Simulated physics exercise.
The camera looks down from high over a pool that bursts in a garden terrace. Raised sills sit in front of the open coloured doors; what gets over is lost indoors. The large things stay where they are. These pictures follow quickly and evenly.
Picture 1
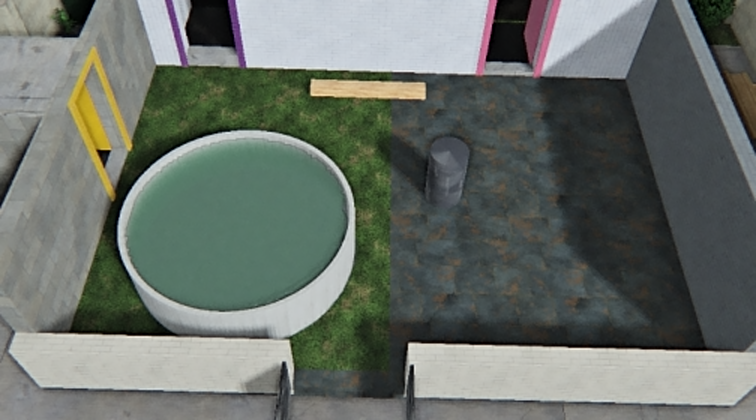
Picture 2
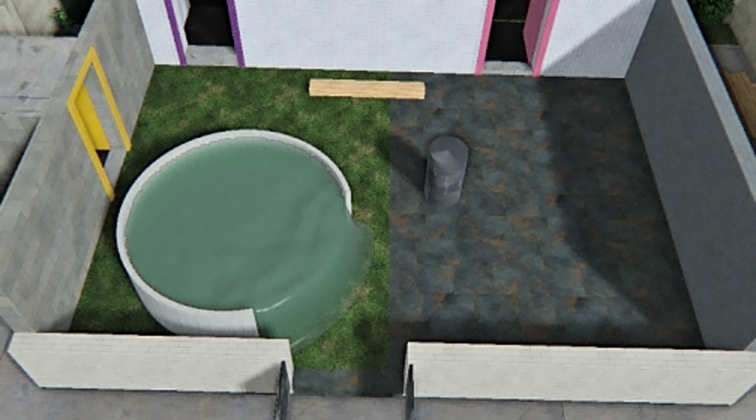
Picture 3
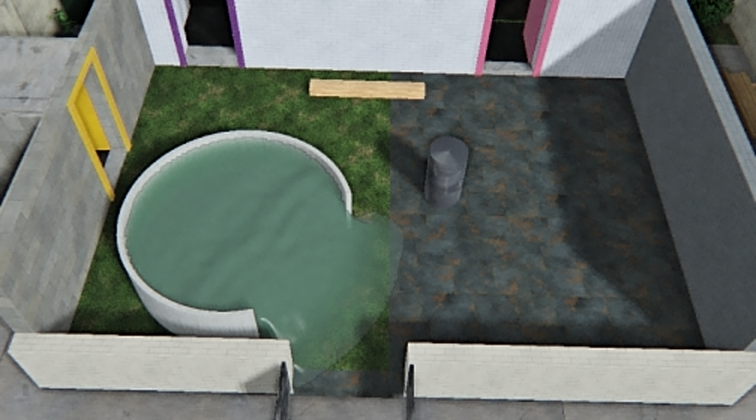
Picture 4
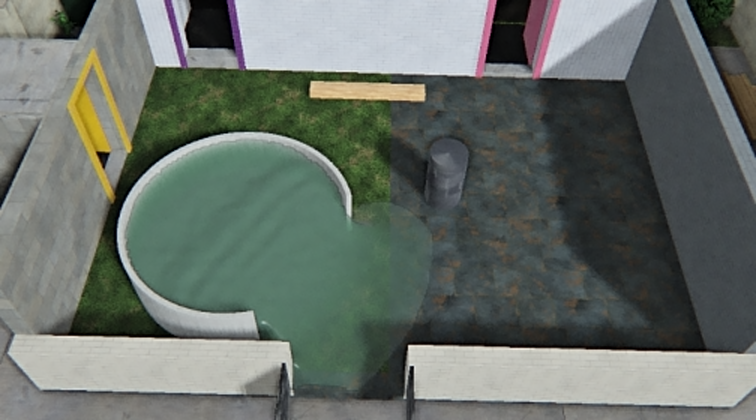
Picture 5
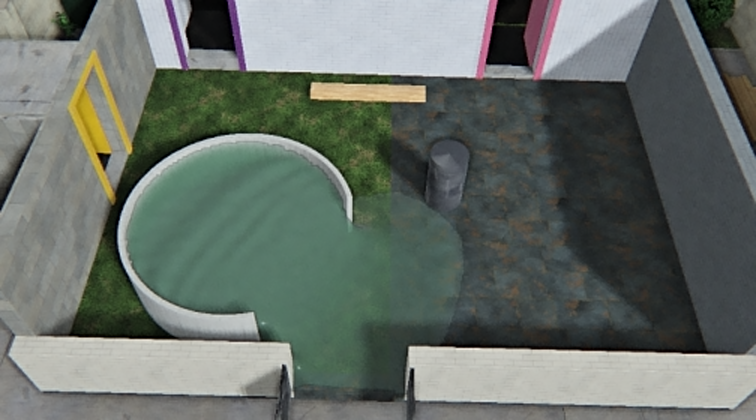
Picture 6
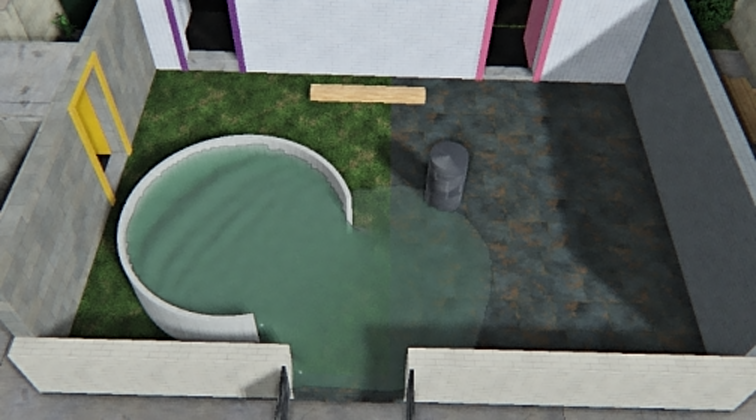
Green water bursts from a round pool's side and spreads right across grass and dark paving.
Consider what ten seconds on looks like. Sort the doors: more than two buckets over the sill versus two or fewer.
Sorted by door: Pink door - more than two; purple door - two or fewer; yellow door - two or fewer.
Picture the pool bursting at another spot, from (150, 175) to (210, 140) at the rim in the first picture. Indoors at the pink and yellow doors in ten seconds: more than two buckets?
Pink: Short of the mark; yellow: Past the mark.
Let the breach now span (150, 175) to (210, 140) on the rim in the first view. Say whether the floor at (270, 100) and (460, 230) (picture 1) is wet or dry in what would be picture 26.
Soaked, then untouched.
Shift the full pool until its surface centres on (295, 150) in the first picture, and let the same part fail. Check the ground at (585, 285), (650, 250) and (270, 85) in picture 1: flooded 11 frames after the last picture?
The three spots read swamped, swamped, left dry.
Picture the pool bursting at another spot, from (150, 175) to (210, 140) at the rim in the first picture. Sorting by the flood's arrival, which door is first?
That's the yellow door.
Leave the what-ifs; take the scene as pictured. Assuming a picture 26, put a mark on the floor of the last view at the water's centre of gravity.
I'd put my finger on (435, 274).
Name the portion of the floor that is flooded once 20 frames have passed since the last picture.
50 %, roughly.
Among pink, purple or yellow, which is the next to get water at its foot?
It's the pink one.
A moment on, water covers 30 % of the floor; the pink door not reached, the purple door not reached, the yellow door not reached.
Next, water covers 45 % of the floor; the pink door not reached, the purple door not reached, the yellow door not reached.
Then, water covers 50 % of the floor; the pink door not reached, the purple door not reached, the yellow door not reached.
Later, water covers 75 % of the floor; the pink door over two buckets in, the purple door not reached, the yellow door not reached.
In the end, water covers 95 % of the floor; the pink door over two buckets in, the purple door wet at the sill, nothing in, the yellow door not reached.
